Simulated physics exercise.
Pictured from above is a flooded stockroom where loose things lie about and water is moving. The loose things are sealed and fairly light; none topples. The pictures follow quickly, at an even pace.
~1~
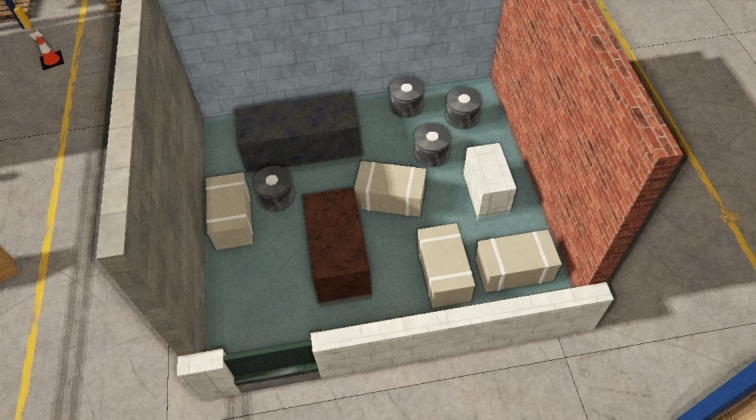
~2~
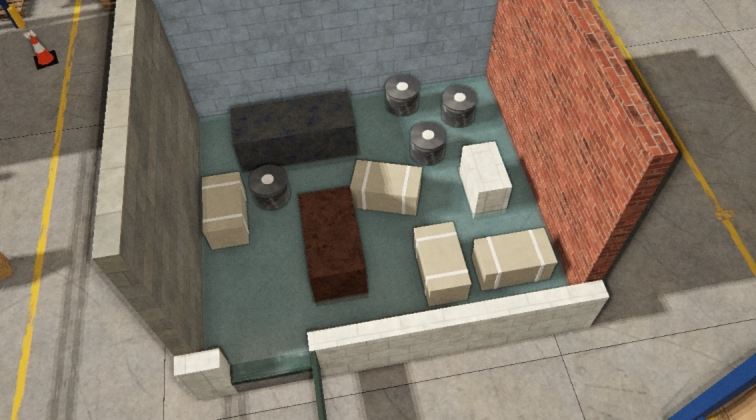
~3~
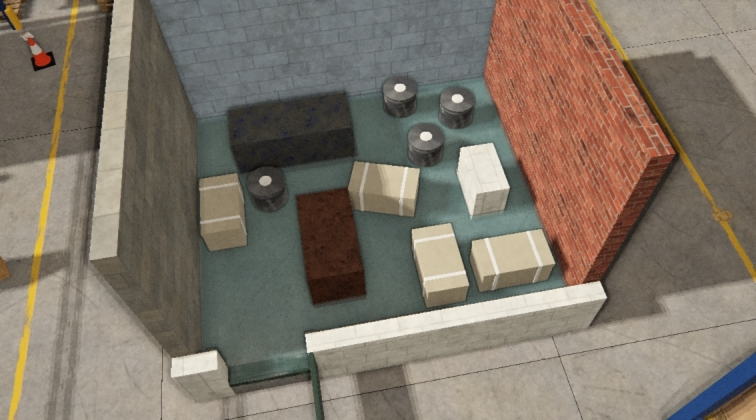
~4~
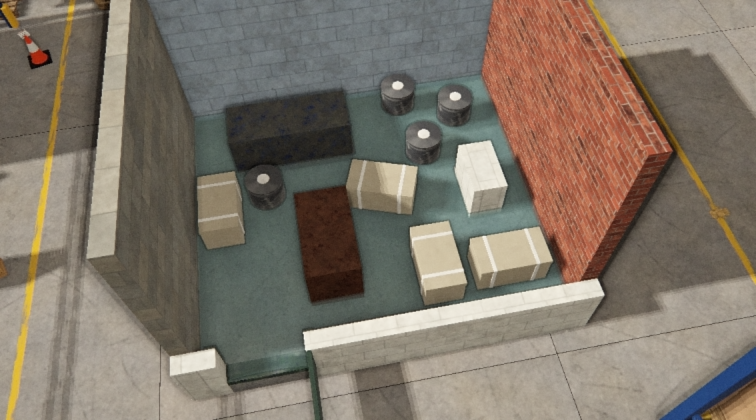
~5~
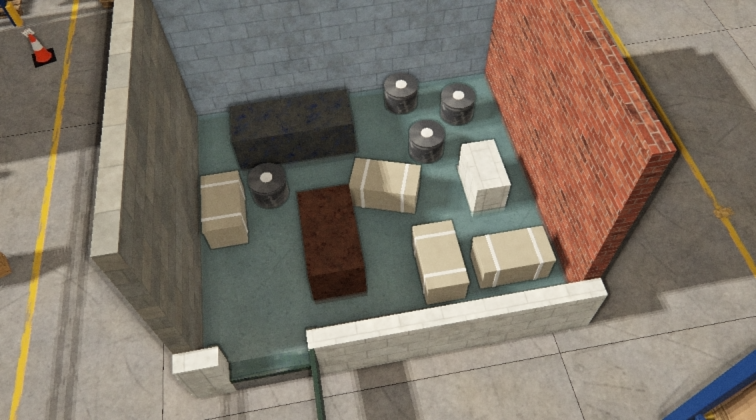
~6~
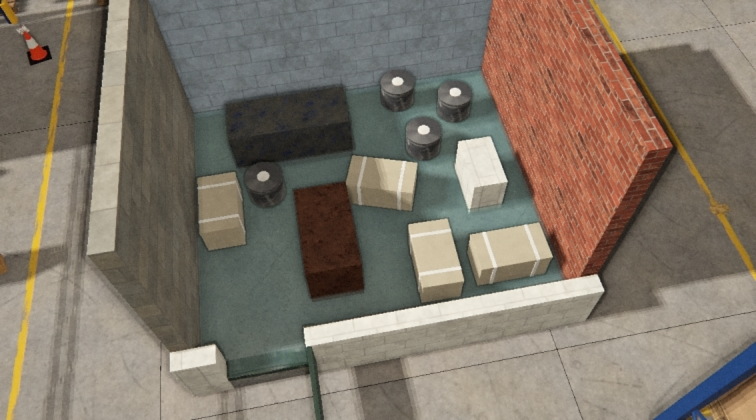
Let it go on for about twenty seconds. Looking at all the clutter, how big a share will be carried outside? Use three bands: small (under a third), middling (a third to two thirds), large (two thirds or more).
Small.
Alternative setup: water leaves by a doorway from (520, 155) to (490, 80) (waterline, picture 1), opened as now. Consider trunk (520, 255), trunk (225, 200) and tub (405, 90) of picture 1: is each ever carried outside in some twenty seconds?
Ordered result: Retained / retained / exited.
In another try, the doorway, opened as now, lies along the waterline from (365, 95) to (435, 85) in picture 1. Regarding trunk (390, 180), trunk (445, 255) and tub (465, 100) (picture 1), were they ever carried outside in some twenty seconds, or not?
Outcome for each, in the order asked: Flushed / not flushed / flushed.
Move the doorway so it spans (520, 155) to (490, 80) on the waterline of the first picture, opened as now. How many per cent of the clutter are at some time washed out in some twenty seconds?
I reckon close to 60 per cent.
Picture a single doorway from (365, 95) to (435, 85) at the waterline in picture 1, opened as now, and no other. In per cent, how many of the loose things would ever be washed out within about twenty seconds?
Estimate: Near 50 %.
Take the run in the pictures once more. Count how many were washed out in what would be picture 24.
The count is 0.
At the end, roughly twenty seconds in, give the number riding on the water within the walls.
It adds up to 8.
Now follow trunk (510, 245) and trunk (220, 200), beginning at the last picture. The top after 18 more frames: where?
Approximately (481, 258) for the first and (244, 313) for the second.
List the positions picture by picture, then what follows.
The first frame shows a trunk at (226, 202), afloat; a trunk at (446, 257) floats; 0 of 8 have shifted.
The second frame shows a trunk at (222, 201), afloat; a trunk at (442, 255) floats; 0 of 8 have shifted.
The third frame shows a trunk at (219, 203) floats; a trunk at (440, 257) floats; 0 of 8 have shifted.
The fourth frame shows a trunk at (217, 201) floats; a trunk at (438, 254), afloat; 0 of 8 have shifted.
The fifth frame shows a trunk at (221, 200), afloat; a trunk at (440, 254), afloat; 0 of 8 have shifted.
The sixth frame shows a trunk at (218, 202) floats, close to its start; a trunk at (436, 252), afloat; 1 of 8 have shifted.
A moment on, 0 of 8 are out; 8 afloat.
Next, 0 of 8 are out; 8 afloat.
Later, 0 of 8 are out; 8 afloat.
In the end, 0 of 8 are out; 8 afloat.
